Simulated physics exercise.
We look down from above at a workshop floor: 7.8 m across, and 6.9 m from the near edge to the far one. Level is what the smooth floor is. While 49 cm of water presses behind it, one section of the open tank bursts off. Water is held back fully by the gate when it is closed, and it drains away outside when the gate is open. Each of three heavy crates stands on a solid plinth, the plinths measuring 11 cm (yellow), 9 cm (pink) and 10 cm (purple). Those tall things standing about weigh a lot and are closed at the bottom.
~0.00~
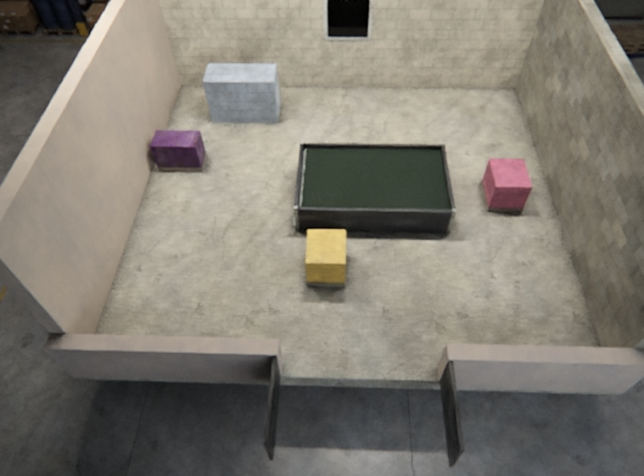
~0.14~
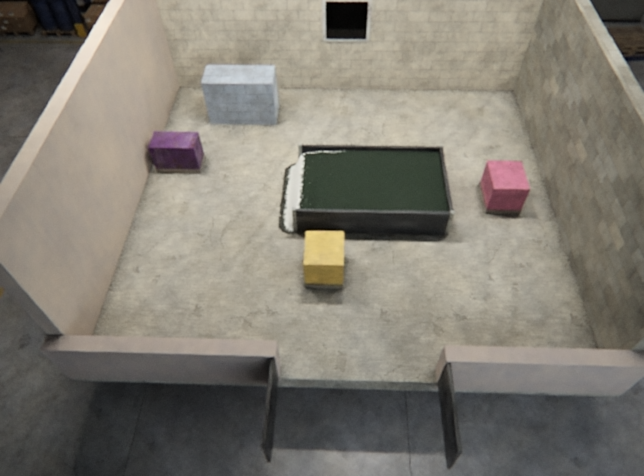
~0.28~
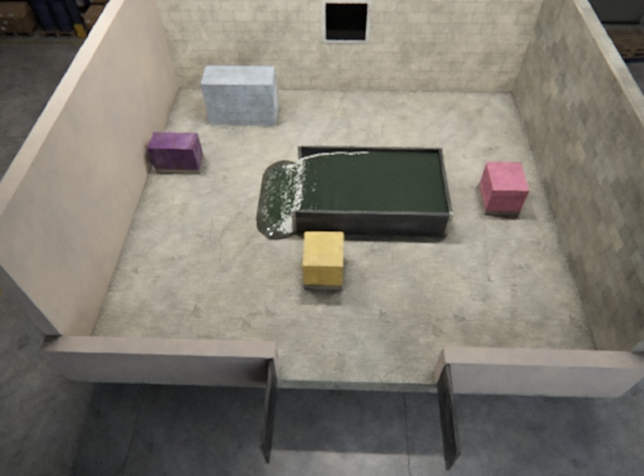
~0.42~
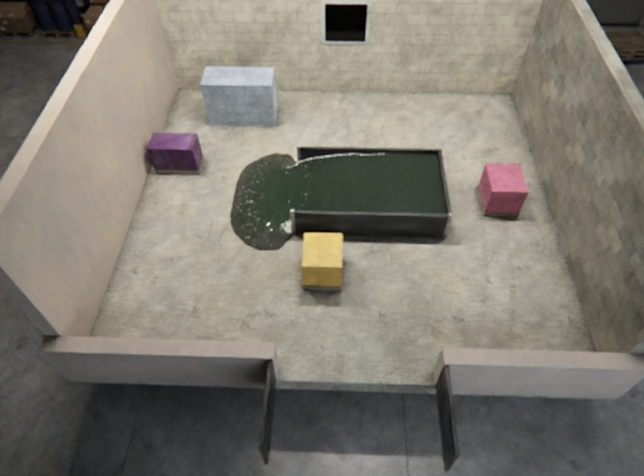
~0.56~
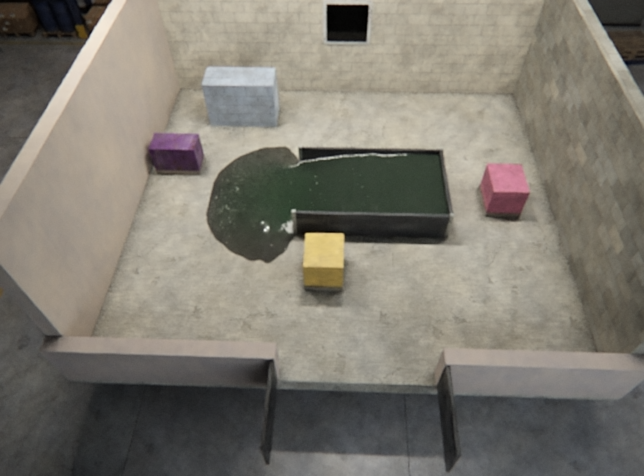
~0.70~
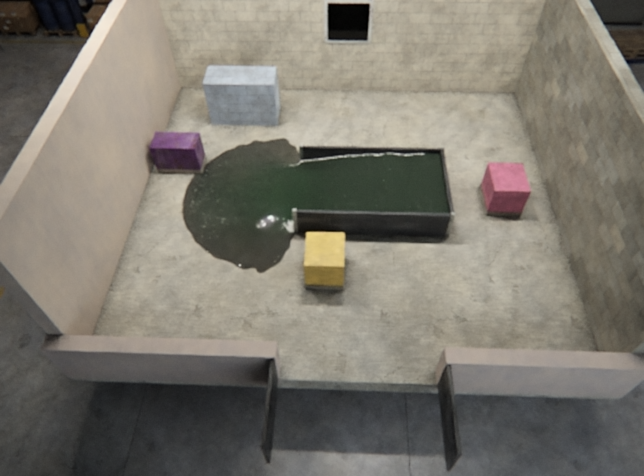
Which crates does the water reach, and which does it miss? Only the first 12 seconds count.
Crate by crate: Yellow crate - missed, pink crate - missed, purple crate - reached.
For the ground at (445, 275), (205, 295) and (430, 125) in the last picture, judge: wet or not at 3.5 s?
Going through the three points: Not yet touched, then awash, then not yet touched.
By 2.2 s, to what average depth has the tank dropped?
It averages close to 24 centimetres.
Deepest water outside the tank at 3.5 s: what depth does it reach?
It gets to some 28 cm.
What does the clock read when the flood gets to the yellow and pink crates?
Yellow 5.0 s; pink 8.0 s.
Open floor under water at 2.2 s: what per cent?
Around 25 per cent.
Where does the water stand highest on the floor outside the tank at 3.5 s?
The spot is near (85, 357) in the last view.
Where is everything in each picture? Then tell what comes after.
The open tank at (373, 178) is whole and still, 49 cm deep, in the first frame.
Water pours out at (300, 190) and has run 0.8 m, to (294, 167); deepest outside 19 cm, 49 cm at the open tank's back, in the second frame.
The front is at (282, 164), 1.0 m from the gap at (299, 193); 1.1 m2 of floor is under water; 49 cm left at the back of the open tank, in the third frame.
Water pours out at (298, 194) and has run 1.3 m, to (264, 160); deepest outside 22 cm, 49 cm at the open tank's back, in the fourth frame.
The front is at (213, 225), 1.7 m from the gap at (300, 195); 3.3 m2 of floor is under water; 49 cm left at the back of the open tank, in the fifth frame.
The front is at (197, 179), 2.1 m from the gap at (301, 194); 4.6 m2 of floor is under water; 49 cm left at the back of the open tank, in the sixth frame.
After 1.4 s water covers 20 % of the floor and is deepest (25 cm) near (146, 187); yellow plinth not reached, pink plinth not reached, purple plinth reached.
After 2.2 s water covers 25 % of the floor and is deepest (28 cm) near (155, 187); yellow plinth not reached, pink plinth not reached, purple plinth reached.
After 3.5 s water covers 30 % of the floor and is deepest (28 cm) near (85, 357); yellow plinth not reached, pink plinth not reached, purple plinth reached.
After 7.0 s water covers 75 % of the floor and is deepest (12 cm) near (180, 92); yellow plinth reached, pink plinth not reached, purple plinth reached.
After 12.0 s water covers 100 % of the floor and is deepest (8 cm) near (541, 209); highest at the yellow plinth 8 cm, highest at the pink plinth 7 cm, highest at the purple plinth 22 cm.
